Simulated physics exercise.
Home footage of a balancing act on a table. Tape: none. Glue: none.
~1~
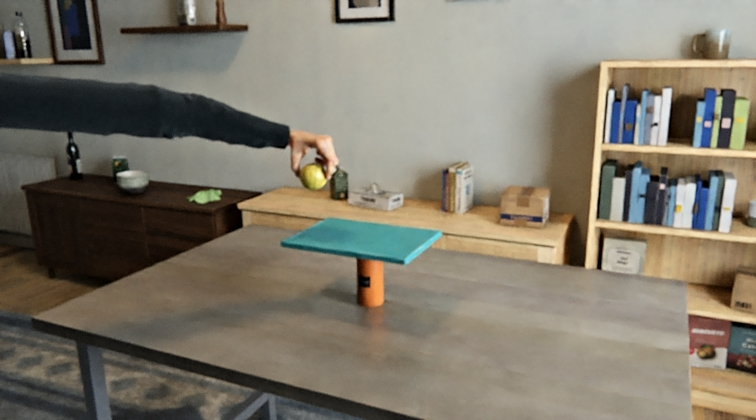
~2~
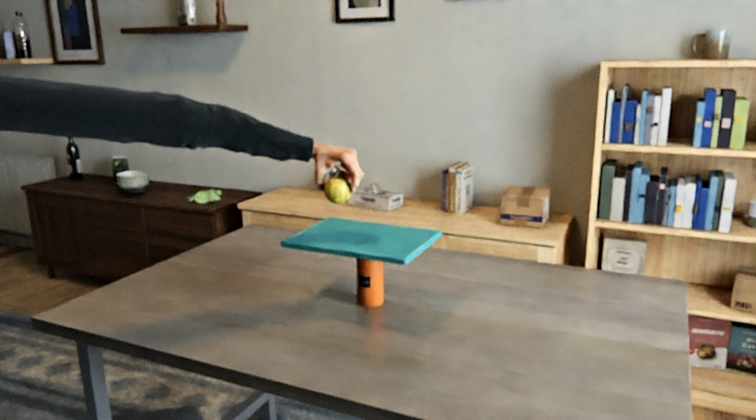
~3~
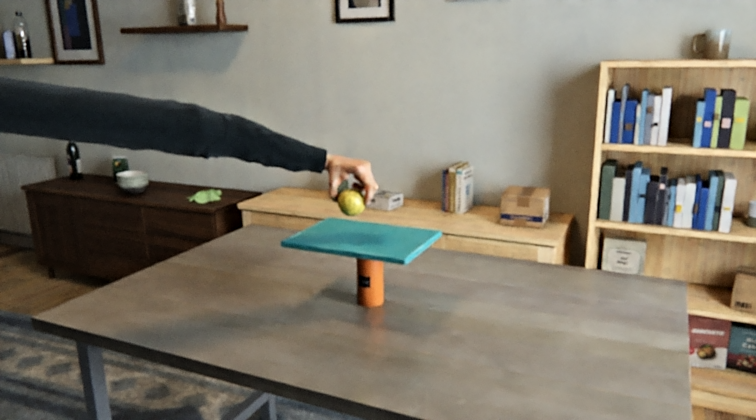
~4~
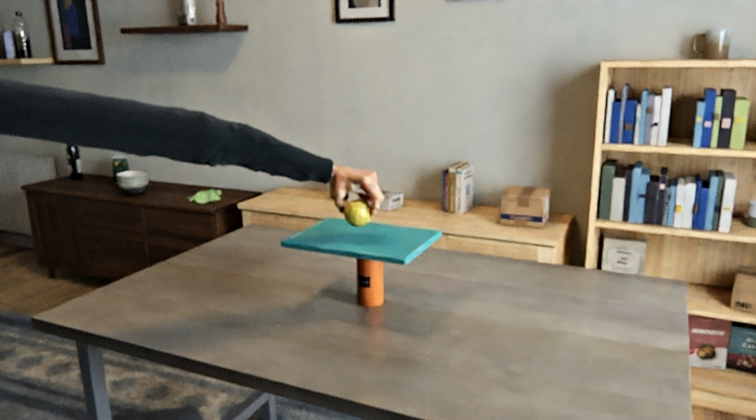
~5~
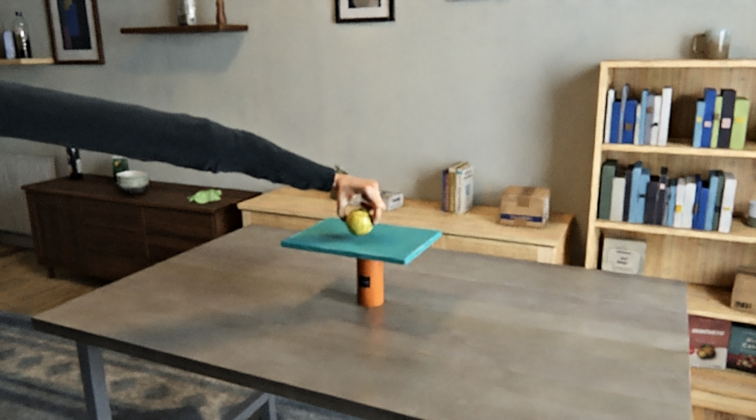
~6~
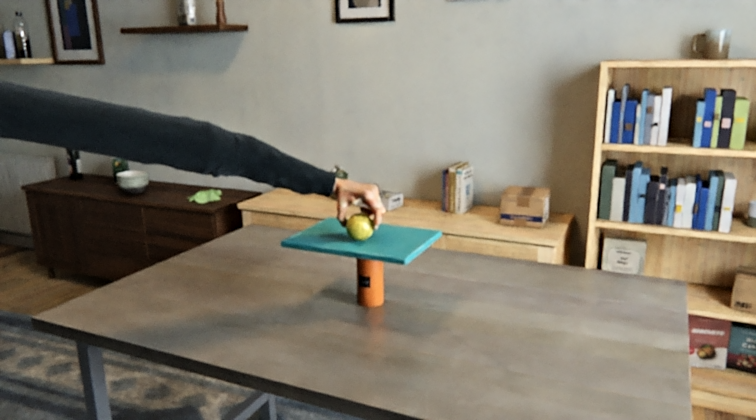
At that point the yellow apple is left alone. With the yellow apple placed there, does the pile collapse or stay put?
It stays put.
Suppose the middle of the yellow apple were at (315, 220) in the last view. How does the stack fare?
The stack then collapses.
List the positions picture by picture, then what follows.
Coming down; yellow apple (313, 177); orange jar (370, 273), in the first picture.
Coming down; yellow apple (338, 190); orange jar (370, 273), in the second picture.
Coming down; yellow apple (352, 202); orange jar (370, 273), in the third picture.
Coming down; yellow apple (358, 213); orange jar (370, 273), in the fourth picture.
Coming down; yellow apple (360, 222); orange jar (370, 273), in the fifth picture.
In place under the hand; yellow apple (360, 227); orange jar (370, 273), in the sixth picture.
Then, 0.30 s past the last view, nothing moves.
Then, 0.70 s past the last view, yellow apple resting near (360, 227).
Finally, all 3 still in place. Final places as the last picture's camera would see them, yellow apple near (360, 227). The stack keeps its balance.
